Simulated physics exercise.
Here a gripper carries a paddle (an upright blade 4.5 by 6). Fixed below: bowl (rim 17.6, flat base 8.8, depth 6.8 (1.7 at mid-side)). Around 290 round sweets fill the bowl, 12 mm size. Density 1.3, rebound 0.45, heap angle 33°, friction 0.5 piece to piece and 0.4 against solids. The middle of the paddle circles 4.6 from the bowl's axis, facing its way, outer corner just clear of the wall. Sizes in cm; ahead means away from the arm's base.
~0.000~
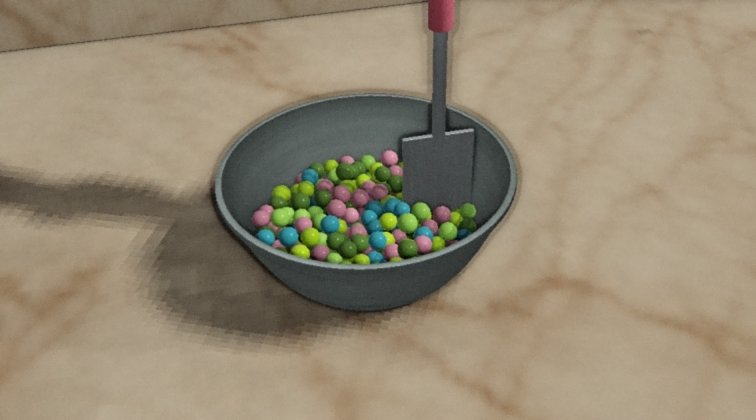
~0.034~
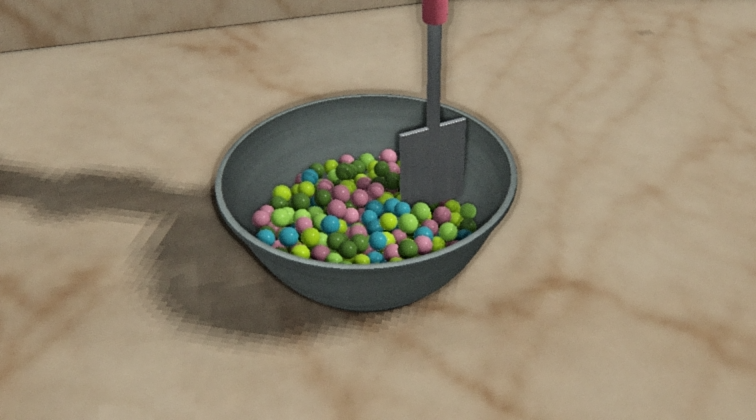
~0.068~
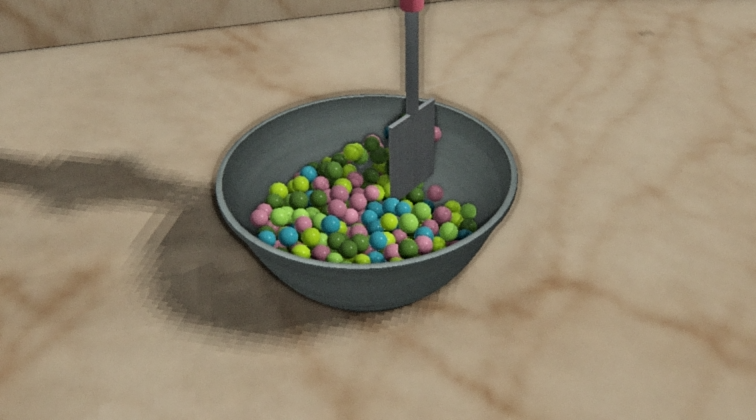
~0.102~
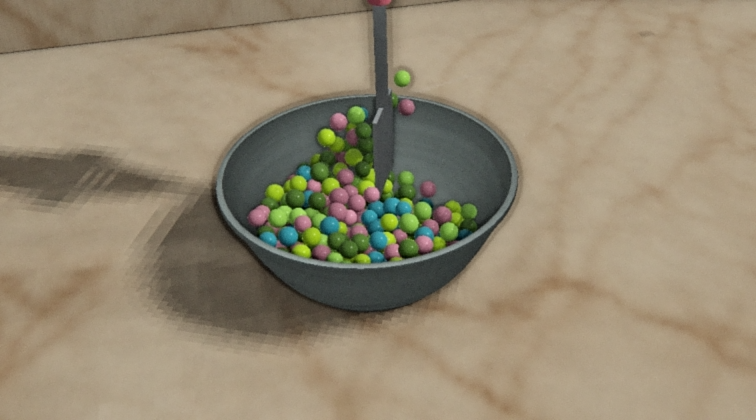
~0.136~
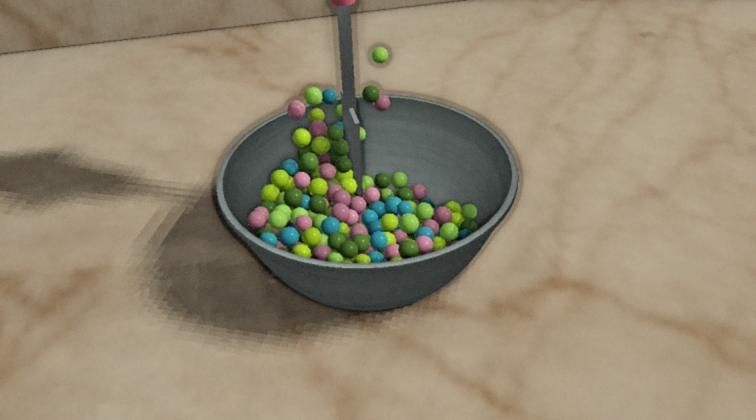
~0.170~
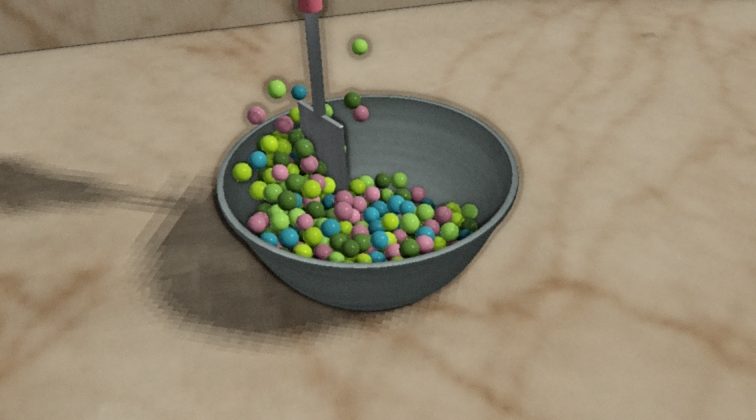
A beige marble-patterned surface with brown veins is seen from above at an angle, the view staying still. A dark grey bowl at the centre holds many small pink, blue, light green and dark green balls, with a red-handled grey paddle upright at its right. The paddle sweeps leftward along the back, turning as it goes, pushing balls into a heap and flinging several above the rim.
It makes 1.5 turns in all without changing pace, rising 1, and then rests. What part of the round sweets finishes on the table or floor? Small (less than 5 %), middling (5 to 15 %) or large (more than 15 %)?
A large share, more than 15 %, ends on the table or floor.
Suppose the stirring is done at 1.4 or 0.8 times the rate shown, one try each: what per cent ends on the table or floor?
About 35 and 15 per cent.
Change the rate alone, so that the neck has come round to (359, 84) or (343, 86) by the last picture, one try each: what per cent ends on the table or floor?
Some 15 and 15 per cent.
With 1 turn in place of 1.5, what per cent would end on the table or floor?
It would be near 20 per cent.
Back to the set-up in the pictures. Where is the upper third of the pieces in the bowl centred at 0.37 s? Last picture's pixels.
Near (441, 226).
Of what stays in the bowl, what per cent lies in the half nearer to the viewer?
About 55 per cent.
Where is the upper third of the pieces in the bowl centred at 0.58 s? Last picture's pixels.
Near (344, 160).
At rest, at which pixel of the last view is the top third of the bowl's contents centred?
At about (341, 242).
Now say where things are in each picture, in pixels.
The first frame shows the paddle neck at (439, 113), 0° round; upper third of the load around (360, 217), from x 260 to 470, top at y 160; 289 in the bowl.
The second frame shows the paddle neck at (434, 105), 12° round; upper third of the load around (360, 217), from x 260 to 470, top at y 160.
The third frame shows the paddle neck at (412, 91), 38° round; upper third of the load around (355, 208), from x 260 to 470, top at y 120.
The fourth frame shows the paddle neck at (382, 84), 65° round; upper third of the load around (348, 201), from x 255 to 470, top at y 80.
The fifth frame shows the paddle neck at (348, 85), 92° round; upper third of the load around (331, 204), from x 255 to 470, top at y 55; 288 in the bowl, 1 in flight or on the tool.
The sixth frame shows the paddle neck at (318, 92), 119° round; upper third of the load around (305, 201), from x 240 to 470, top at y 45; 285 in the bowl, 4 in flight or on the tool.
After 0.37 s, 281° round, highest piece 10 above the table; 258 in the bowl, 12 on the table or floor, 19 in flight or on the tool.
After 0.58 s, 83° round, highest piece 9 above the table; 227 in the bowl, 53 on the table or floor, 9 in flight or on the tool.
After 0.88 s, 180° round, highest piece 6 above the table; 214 in the bowl, 74 on the table or floor, 1 in flight or on the tool.
After 1.58 s, 180° round, highest piece 5 above the table; 214 in the bowl, 75 on the table or floor.
In the end, 214 in the bowl, 75 on the table or floor. That is 26 % on the table or floor.
